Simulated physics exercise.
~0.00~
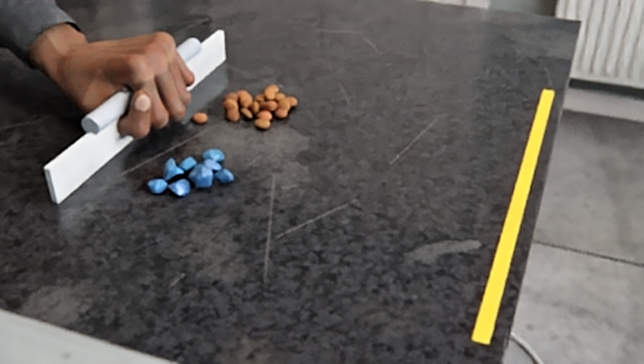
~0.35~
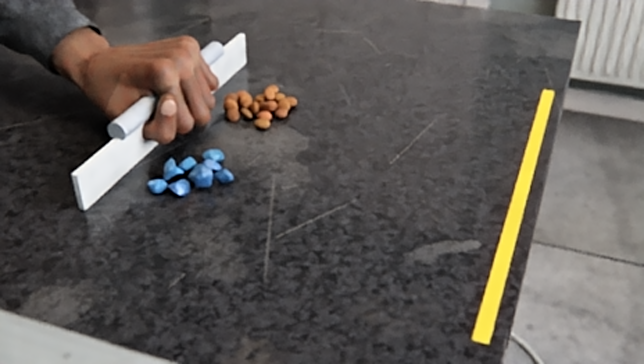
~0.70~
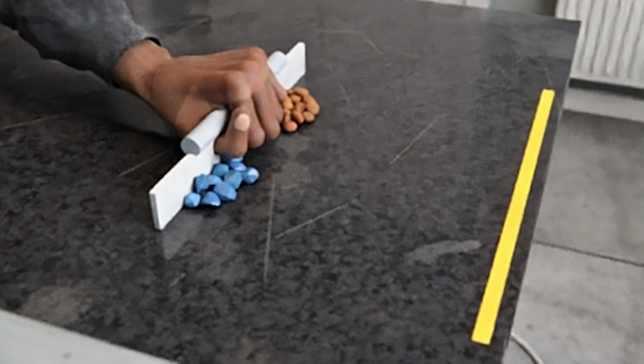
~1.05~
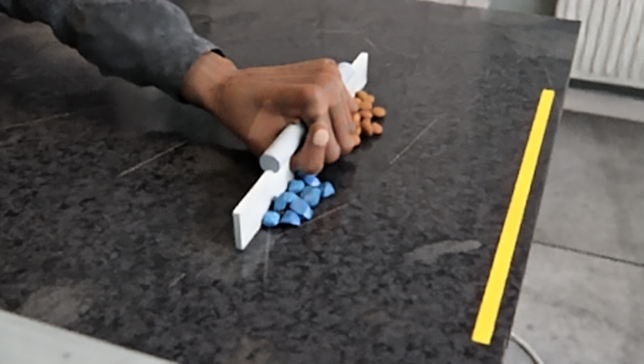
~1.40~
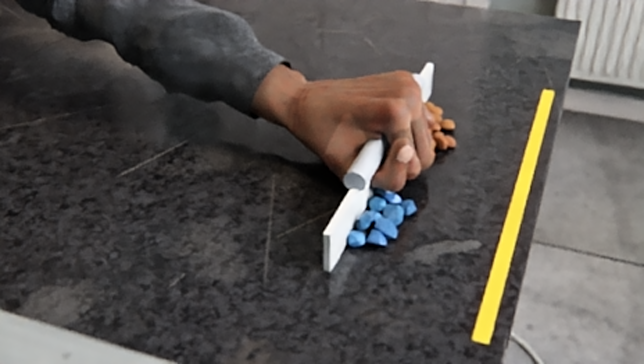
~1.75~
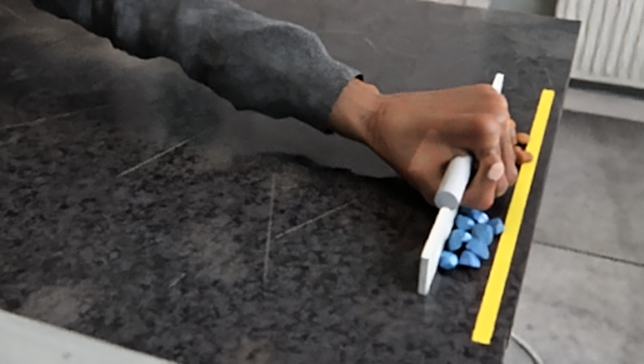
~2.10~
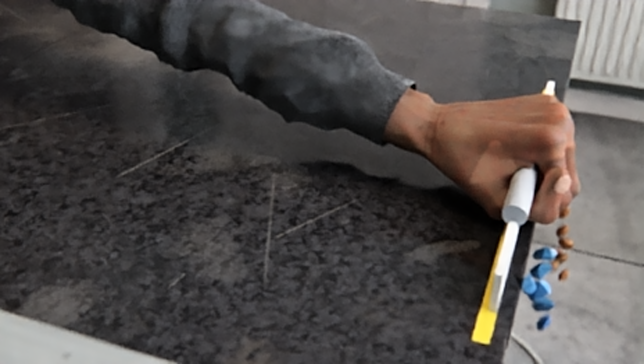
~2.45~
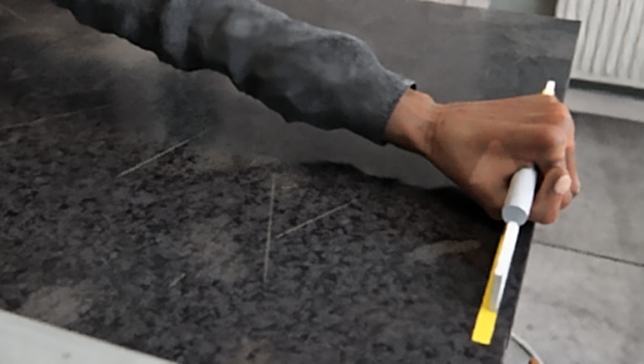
A hand in a dark grey sleeve grips a white scraper at the left of a dark, scratched tabletop, seen from above at an angle. Blue lumps sit in front of the blade with a pile of brown pieces behind them, and yellow tape runs near the right edge. The scraper slides right, meets both piles and pushes them steadily across the table. At the tape the blade stops, and blue and brown pieces spill over the edge towards the grey floor. Finally the hand holds the scraper still on the tape, with the blue lumps gone from the tabletop.
